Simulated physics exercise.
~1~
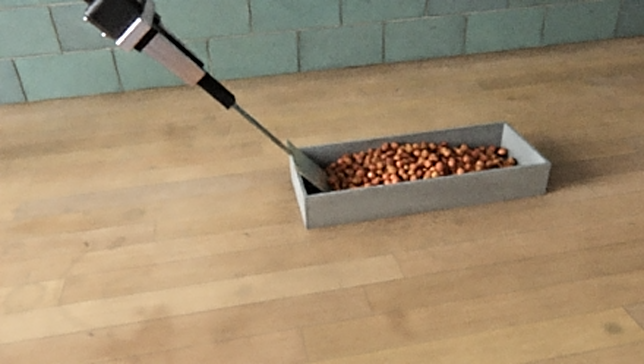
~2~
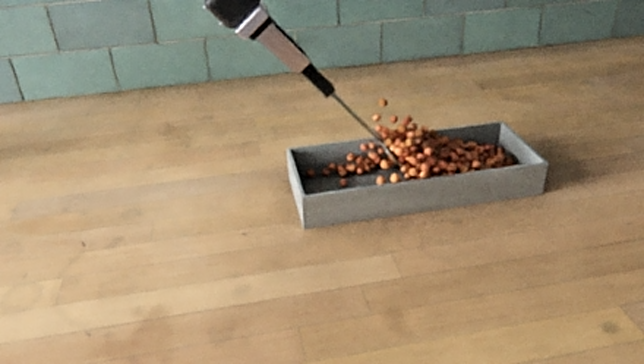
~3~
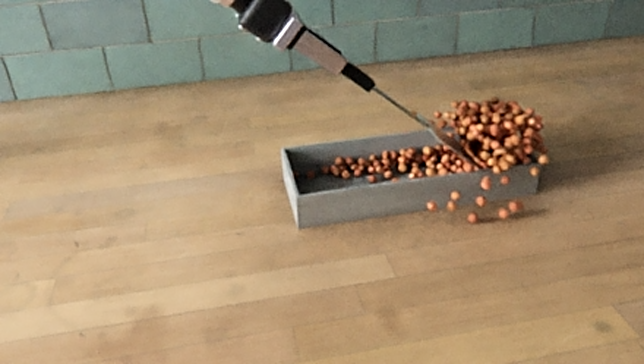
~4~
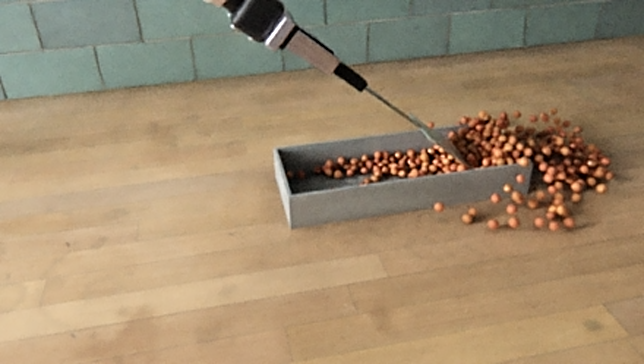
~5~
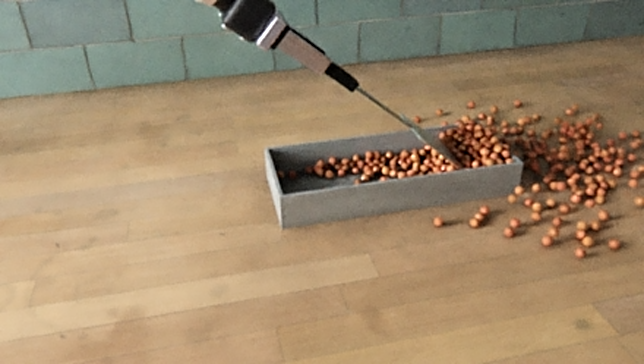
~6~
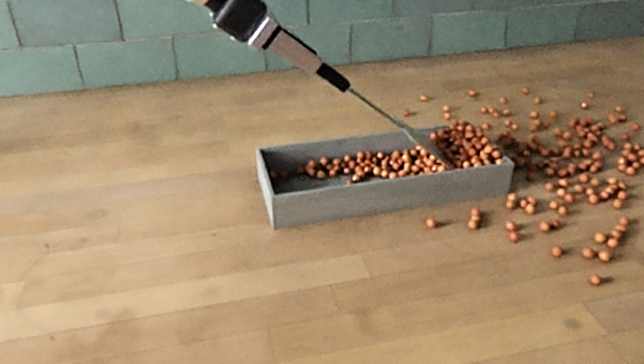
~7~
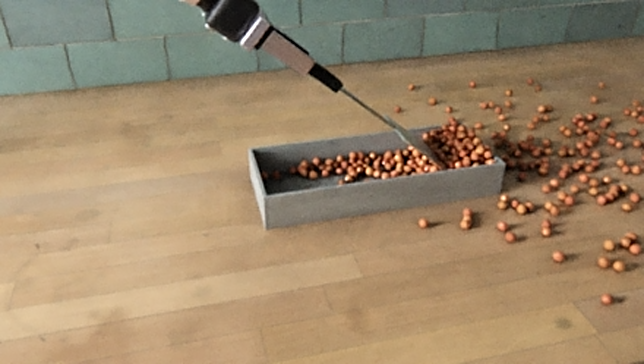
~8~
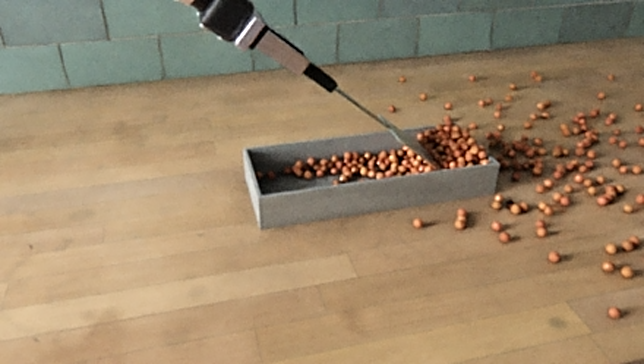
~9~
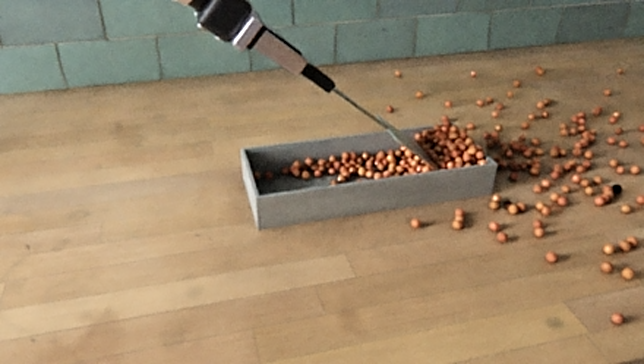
A robot arm in black and silver reaches in from the upper left, holding a thin-bladed turner in a long grey tray of copper-orange beads. The tray rests on a pale wooden tabletop before a green tiled wall, seen from slightly above. The blade sweeps right through the beads, pushing them into a tall heap at the far right end. Beads spill over the rim, then bounce and roll away across the wood as the blade halts. The view drifts slightly right. Finally, many beads lie scattered right of the tray, while most remain inside, banked around the still blade.
